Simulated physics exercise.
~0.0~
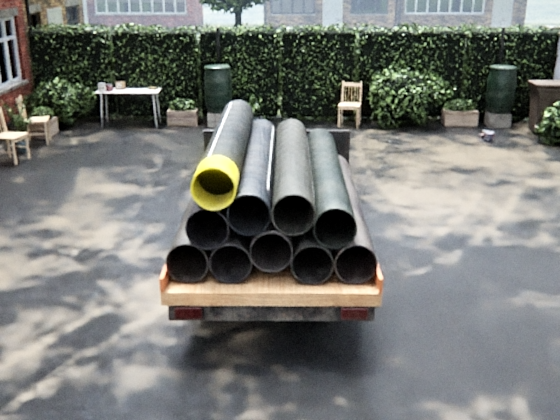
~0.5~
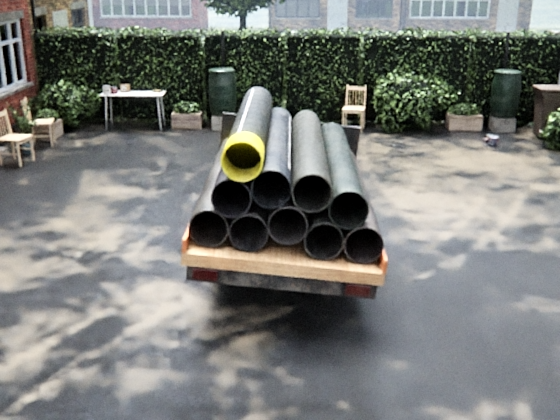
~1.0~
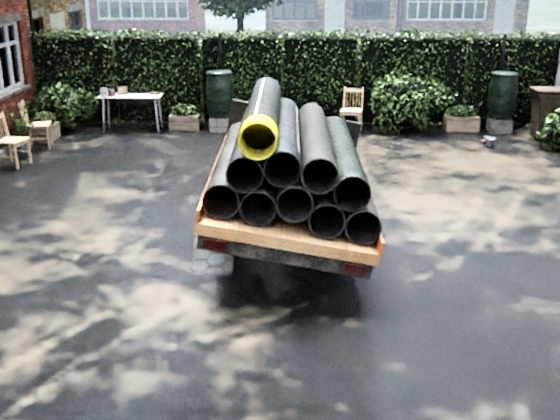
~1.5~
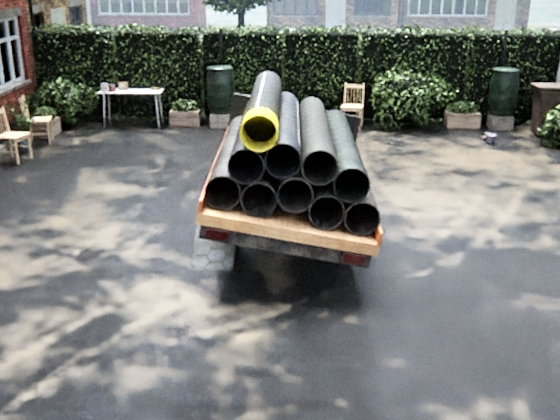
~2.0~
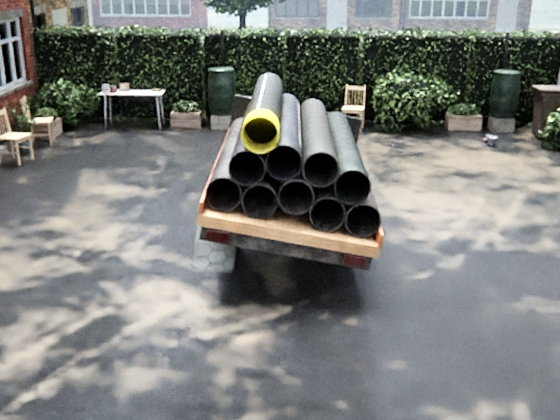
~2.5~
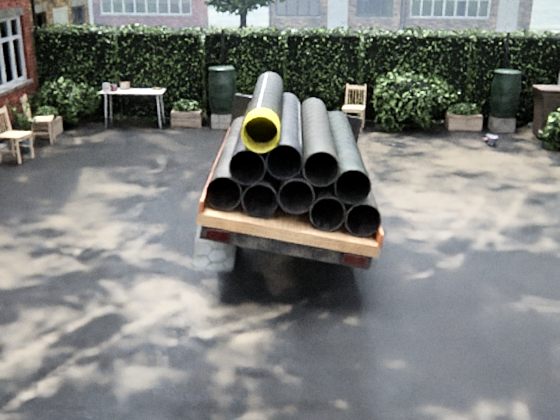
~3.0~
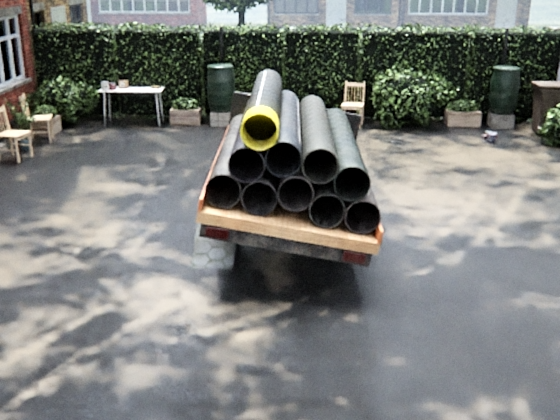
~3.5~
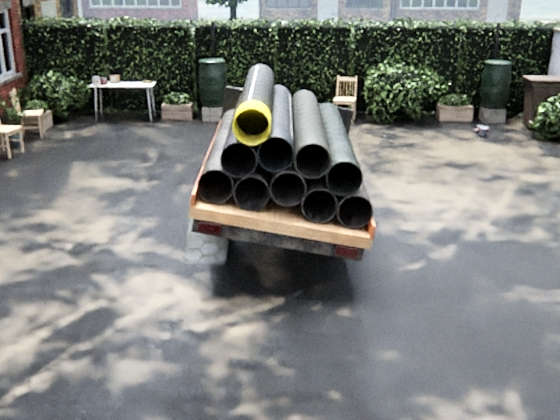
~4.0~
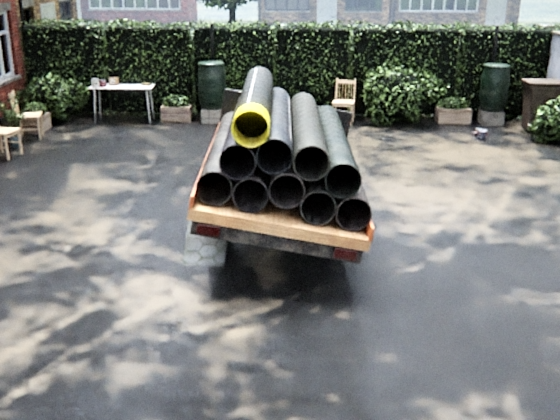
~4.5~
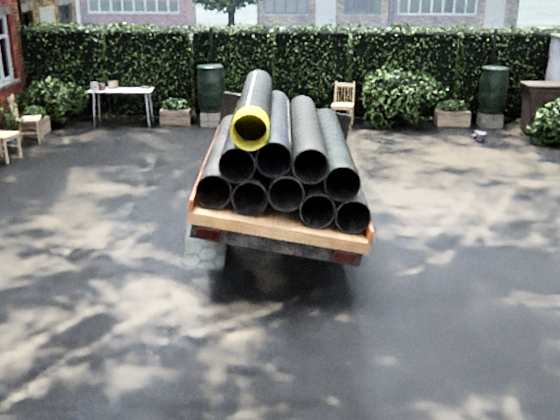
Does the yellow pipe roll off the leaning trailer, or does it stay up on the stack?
The yellow pipe stays up on the stack, resting on the dark pipes while the trailer stands tilted.
